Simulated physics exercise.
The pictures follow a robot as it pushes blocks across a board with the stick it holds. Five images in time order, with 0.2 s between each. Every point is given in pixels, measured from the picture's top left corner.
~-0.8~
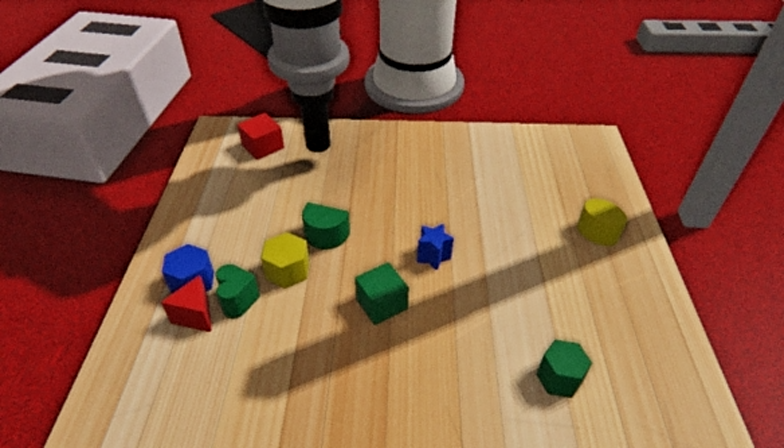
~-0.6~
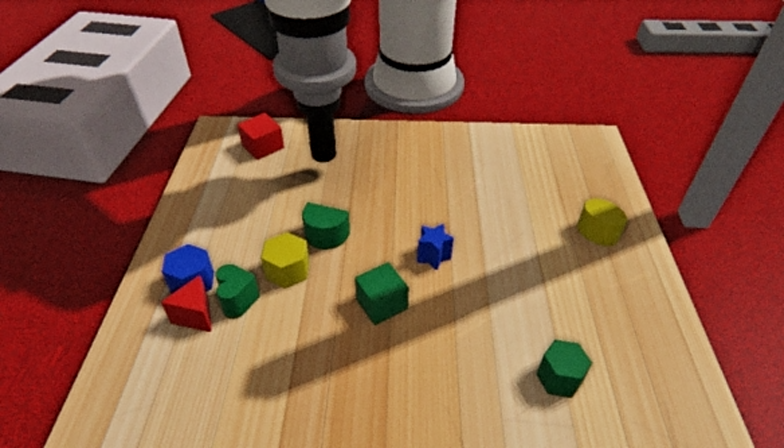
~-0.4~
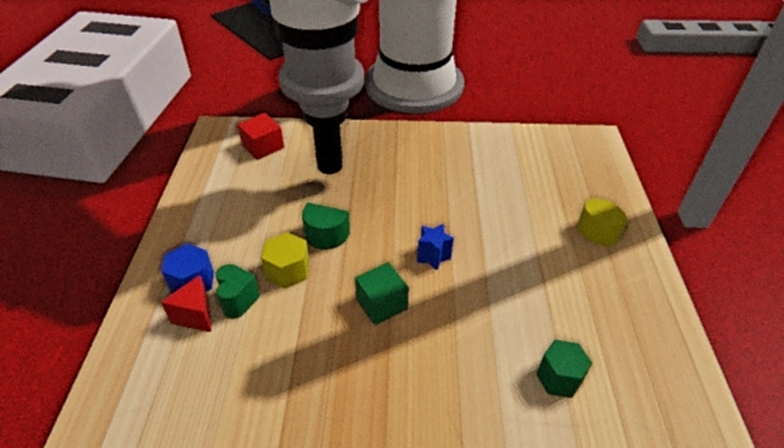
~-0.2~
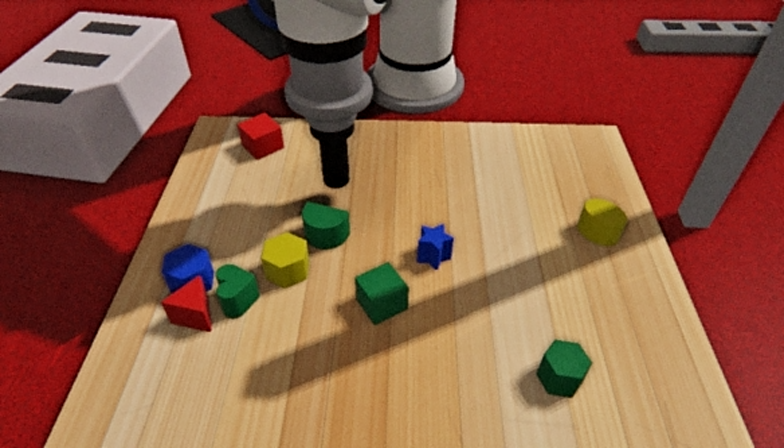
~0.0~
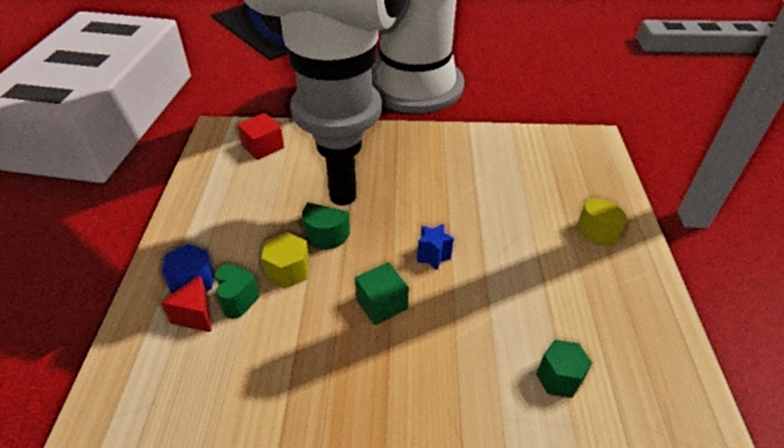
To begin with, a robot arm holds a dark stick near the far edge of a wooden board scattered with red, blue, green and yellow blocks. The arm then moves the stick a short way nearer and slightly right, close to the green half-round block, while the blocks stay still.
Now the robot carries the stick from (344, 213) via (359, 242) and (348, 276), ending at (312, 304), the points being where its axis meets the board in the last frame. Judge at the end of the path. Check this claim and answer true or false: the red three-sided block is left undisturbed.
My answer: True.
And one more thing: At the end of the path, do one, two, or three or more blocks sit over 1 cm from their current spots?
A single block is moved.
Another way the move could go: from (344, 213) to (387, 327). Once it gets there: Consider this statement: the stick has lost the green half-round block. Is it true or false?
The claim holds.
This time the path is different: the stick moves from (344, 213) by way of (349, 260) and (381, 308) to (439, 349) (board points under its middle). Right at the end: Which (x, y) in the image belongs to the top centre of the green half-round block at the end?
Somewhere near (315, 232).
The first path, step by step. One third of the way, stick (359, 228); green half-round block (326, 222), turned 50° clockwise.
Two thirds of the way, stick (346, 261); green half-round block (326, 226), turned 70° clockwise.
At the end, stick (310, 289); red three-sided block still; green half-round block (326, 226), turned 70° clockwise.
